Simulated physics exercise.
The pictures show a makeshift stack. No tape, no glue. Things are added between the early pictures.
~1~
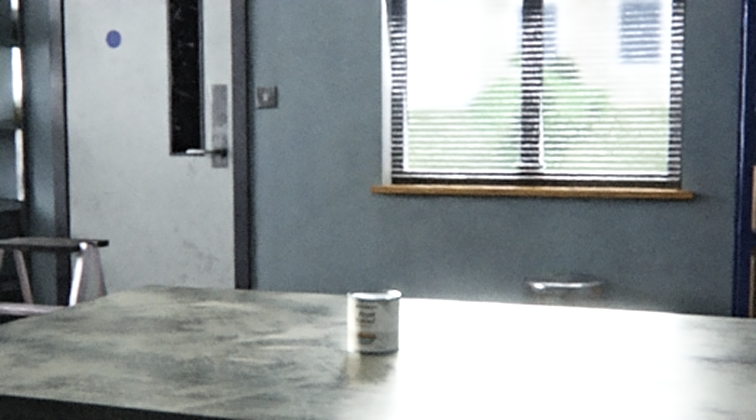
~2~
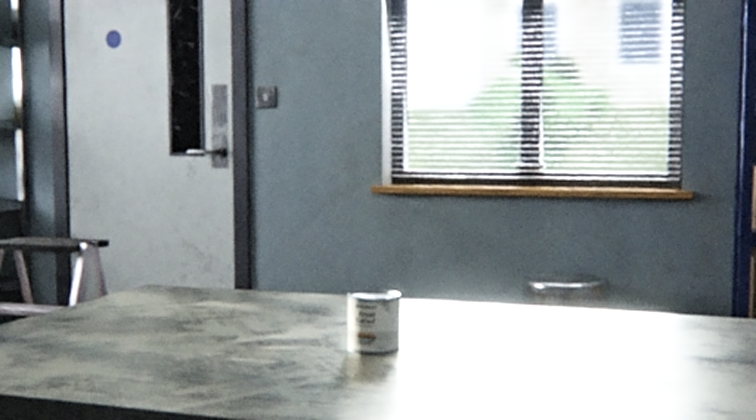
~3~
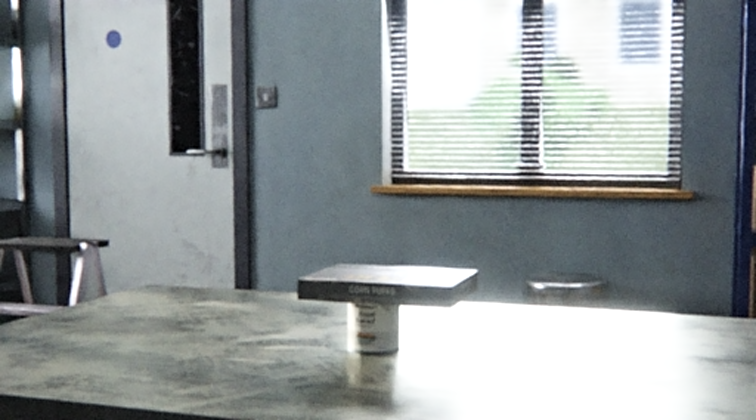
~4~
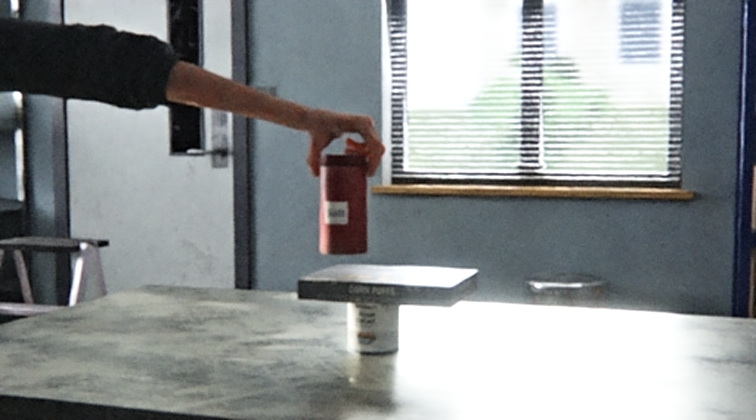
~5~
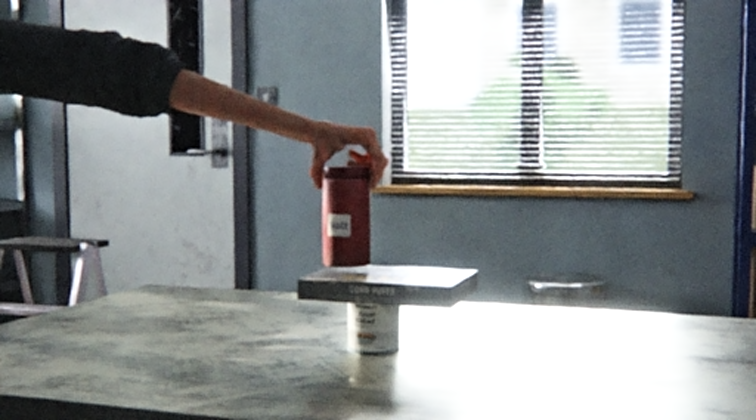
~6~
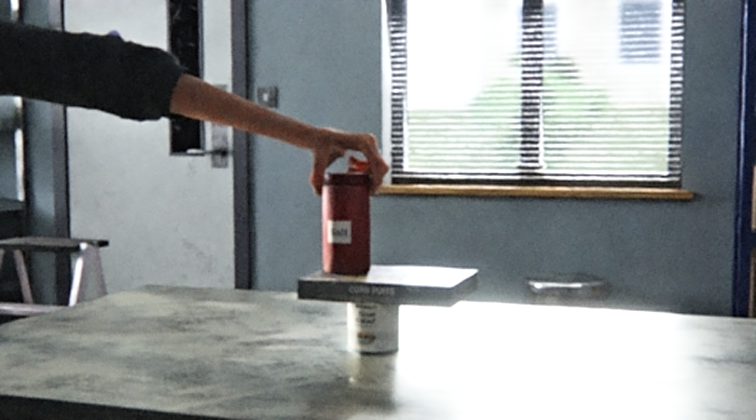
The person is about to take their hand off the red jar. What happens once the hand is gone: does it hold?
Here the stack holds.
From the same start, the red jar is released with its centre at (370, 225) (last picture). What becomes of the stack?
Then it stays up.
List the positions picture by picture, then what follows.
The last thing is not in view yet, in the first picture.
The last thing is not in view yet, in the second picture.
The last thing is not in view yet; grey packet (390, 284), in the third picture.
Still above its spot; red jar (344, 204); grey packet (390, 284), in the fourth picture.
Still above its spot; red jar (347, 215); grey packet (390, 284), in the fifth picture.
Set down, still held; red jar (347, 222); grey packet (390, 284), in the sixth picture.
Then, 0.20 s after the last picture, nothing has stirred.
Then, 0.40 s after the last picture, red jar resting near (346, 223).
At rest, all 3 in place. Seen from the same camera at the end, red jar near (346, 223). The stack stays up.
